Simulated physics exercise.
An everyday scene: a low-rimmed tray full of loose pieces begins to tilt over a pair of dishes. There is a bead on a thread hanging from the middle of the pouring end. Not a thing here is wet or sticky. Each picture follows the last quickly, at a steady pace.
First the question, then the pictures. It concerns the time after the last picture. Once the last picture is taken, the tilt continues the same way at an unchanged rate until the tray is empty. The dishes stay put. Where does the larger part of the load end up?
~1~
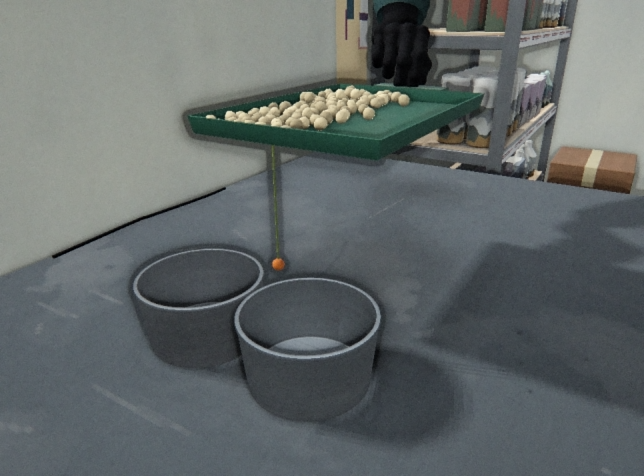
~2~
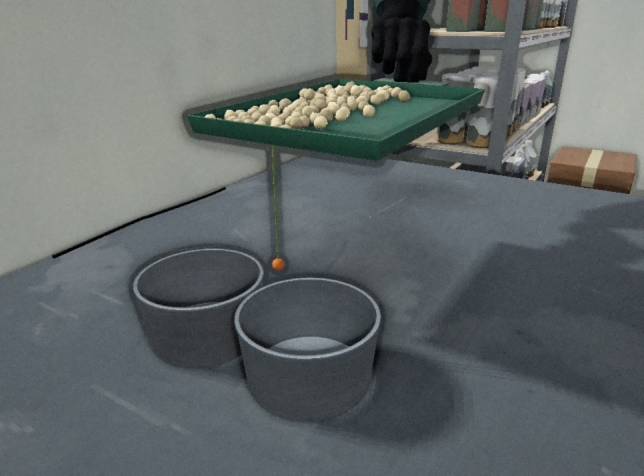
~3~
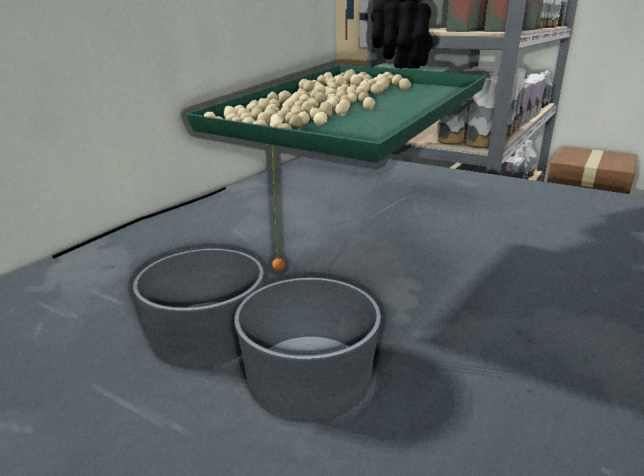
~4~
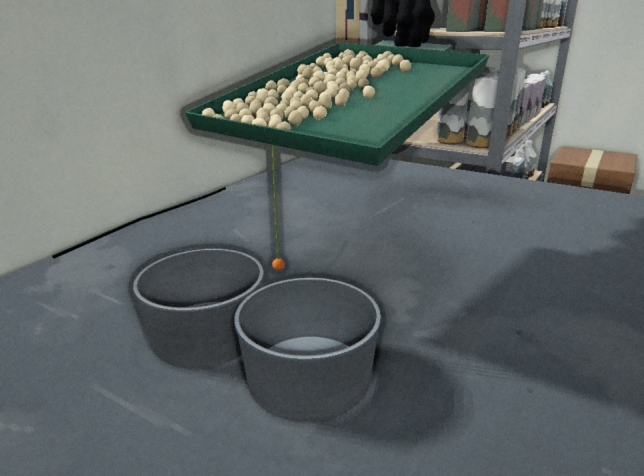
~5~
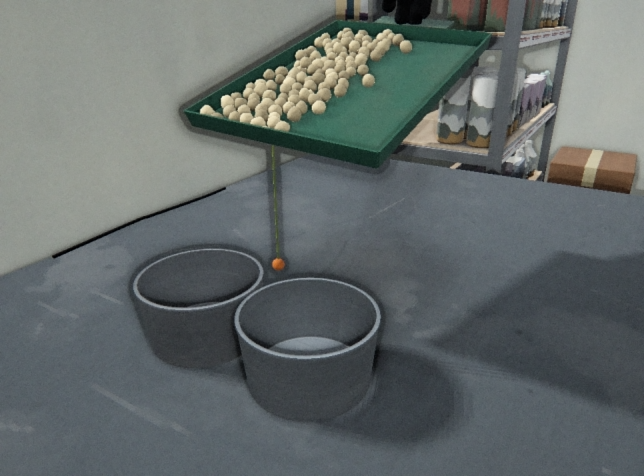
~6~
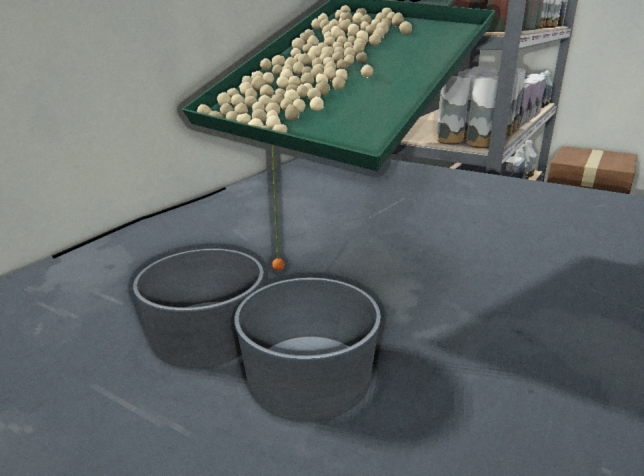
The larger part ends up in the right dish.
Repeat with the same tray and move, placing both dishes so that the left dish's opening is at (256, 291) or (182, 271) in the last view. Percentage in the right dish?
About 50 per cent first, then about 60 per cent.
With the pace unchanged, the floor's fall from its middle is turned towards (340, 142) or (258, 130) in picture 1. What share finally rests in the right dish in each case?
For the first it's near 70 %, for the second near 0 %.
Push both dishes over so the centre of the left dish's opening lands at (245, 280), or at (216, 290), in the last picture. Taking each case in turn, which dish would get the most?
One: Right. Two: The dish on the right.
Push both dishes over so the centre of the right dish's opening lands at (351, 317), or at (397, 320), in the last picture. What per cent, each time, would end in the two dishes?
About 80 % and 50 %.
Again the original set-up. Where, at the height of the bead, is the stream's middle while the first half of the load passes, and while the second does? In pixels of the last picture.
Earlier half at (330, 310), later half at (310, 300).
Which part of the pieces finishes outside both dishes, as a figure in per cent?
Somewhere around 20 in a hundred.
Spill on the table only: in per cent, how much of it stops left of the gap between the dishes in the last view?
Estimate: About 40 per cent.
Shortly afterwards, tray tipped steeply; all but a few on the tray; only a few in the air.
Next, tray tipped past a quarter turn; near half on the tray; near a quarter in the right dish; a little outside both; near a quarter in the air.
Some moments later, tray tipped past a quarter turn; the bulk in the right dish; a little in the left dish; near a quarter outside both.
In the end, tray tipped past a quarter turn; the bulk in the right dish; a little in the left dish; near a quarter outside both.
